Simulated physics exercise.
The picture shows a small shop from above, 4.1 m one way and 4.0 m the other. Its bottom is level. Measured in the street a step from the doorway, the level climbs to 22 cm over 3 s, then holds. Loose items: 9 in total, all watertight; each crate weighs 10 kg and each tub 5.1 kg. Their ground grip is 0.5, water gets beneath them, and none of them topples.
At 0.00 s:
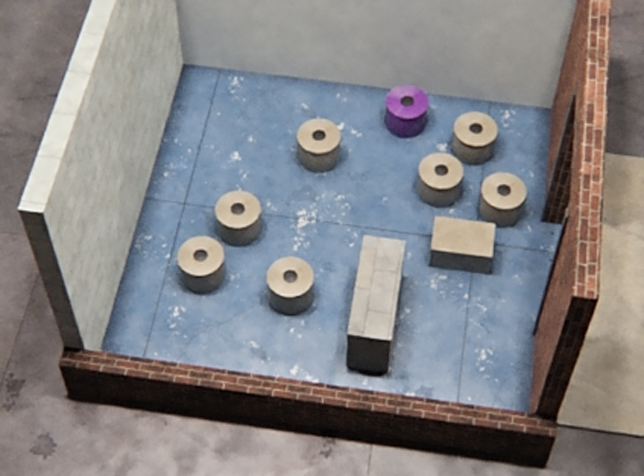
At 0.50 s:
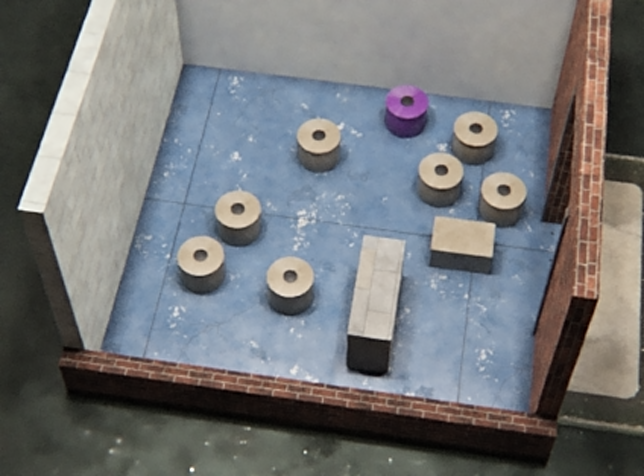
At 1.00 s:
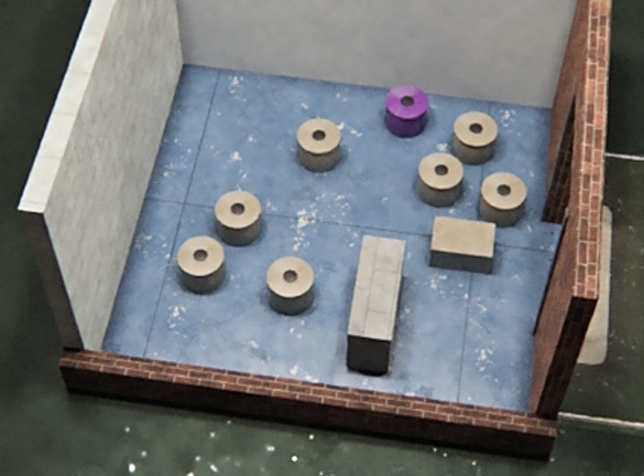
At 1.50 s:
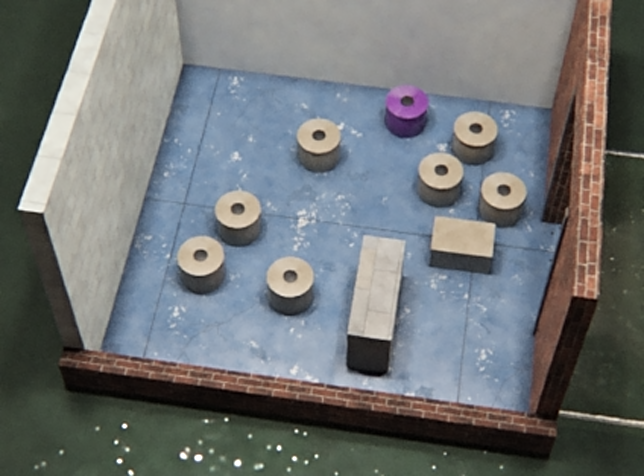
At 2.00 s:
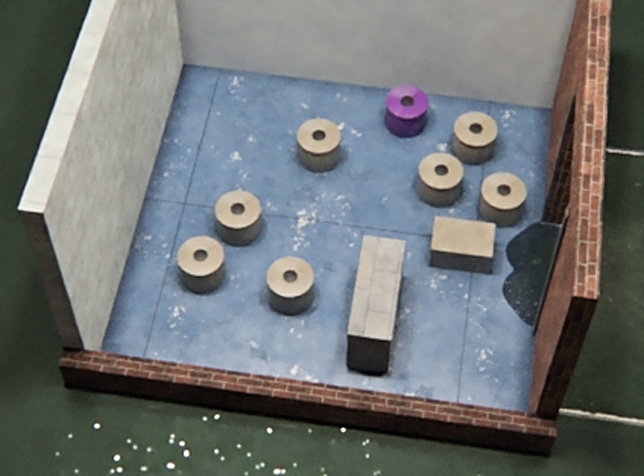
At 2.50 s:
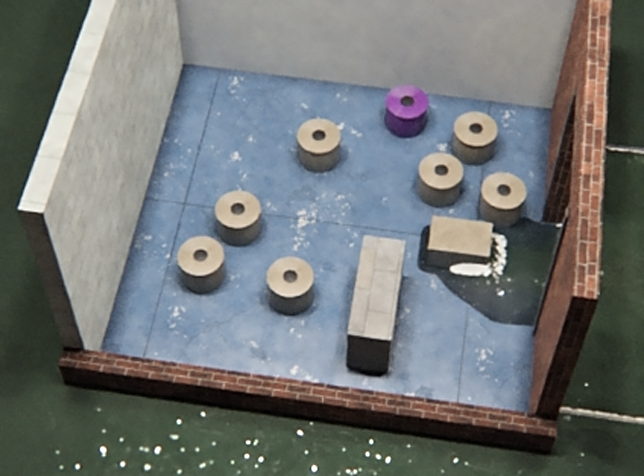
In the video, dark water covers the ground outside a small brick-edged room seen from above, then enters through the right-hand doorway and spreads around a rectangular block, while the purple tub and the other objects stay still.
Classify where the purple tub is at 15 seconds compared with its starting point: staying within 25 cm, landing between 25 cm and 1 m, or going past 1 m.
The purple tub lands between 25 cm and 1 m.
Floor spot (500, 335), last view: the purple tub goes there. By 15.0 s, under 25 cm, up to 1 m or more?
Short answer, it goes a modest way.
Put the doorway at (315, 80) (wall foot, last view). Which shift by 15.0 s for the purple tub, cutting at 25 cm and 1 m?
With that change, the purple tub is swept well off.
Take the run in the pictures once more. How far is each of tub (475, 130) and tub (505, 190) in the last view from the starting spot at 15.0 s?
The first is 50 cm from its start, the second 200 cm.
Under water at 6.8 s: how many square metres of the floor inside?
About 15 m2.
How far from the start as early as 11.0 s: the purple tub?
Around 120 cm from the start by that time.
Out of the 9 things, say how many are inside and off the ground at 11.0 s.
9 at that moment.
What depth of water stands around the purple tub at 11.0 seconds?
Roughly 7 cm deep.
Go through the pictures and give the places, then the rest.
The first frame shows the purple tub at (407, 102) rests on the ground; 0.0 m2 under water; 0 of 9 have shifted.
The second frame shows the purple tub at (407, 102), on the bottom; 0.0 m2 under water; 0 of 9 have shifted.
The third frame shows the purple tub at (407, 102), on the bottom; water covers 0.0 m2; 0 of 9 have shifted.
The fourth frame shows the purple tub at (407, 102), on the bottom; water covers 0.0 m2; 0 of 9 have shifted.
The fifth frame shows the purple tub at (407, 102) rests on the ground; 0.3 m2 under water; 0 of 9 have shifted.
The sixth frame shows the purple tub at (407, 102), on the bottom; 0.8 m2 under water; 0 of 9 have shifted.
After 3.5 s the purple tub is near (407, 102), 0.0 m from its start, aground; 0 afloat.
After 6.8 s the purple tub is near (400, 84), 0.2 m from its start, afloat; 5 afloat.
After 11.0 s the purple tub is near (520, 112), 1.2 m from its start, afloat; 9 afloat.
After 15.0 s the purple tub is near (388, 124), 0.4 m from its start, afloat; 9 afloat.
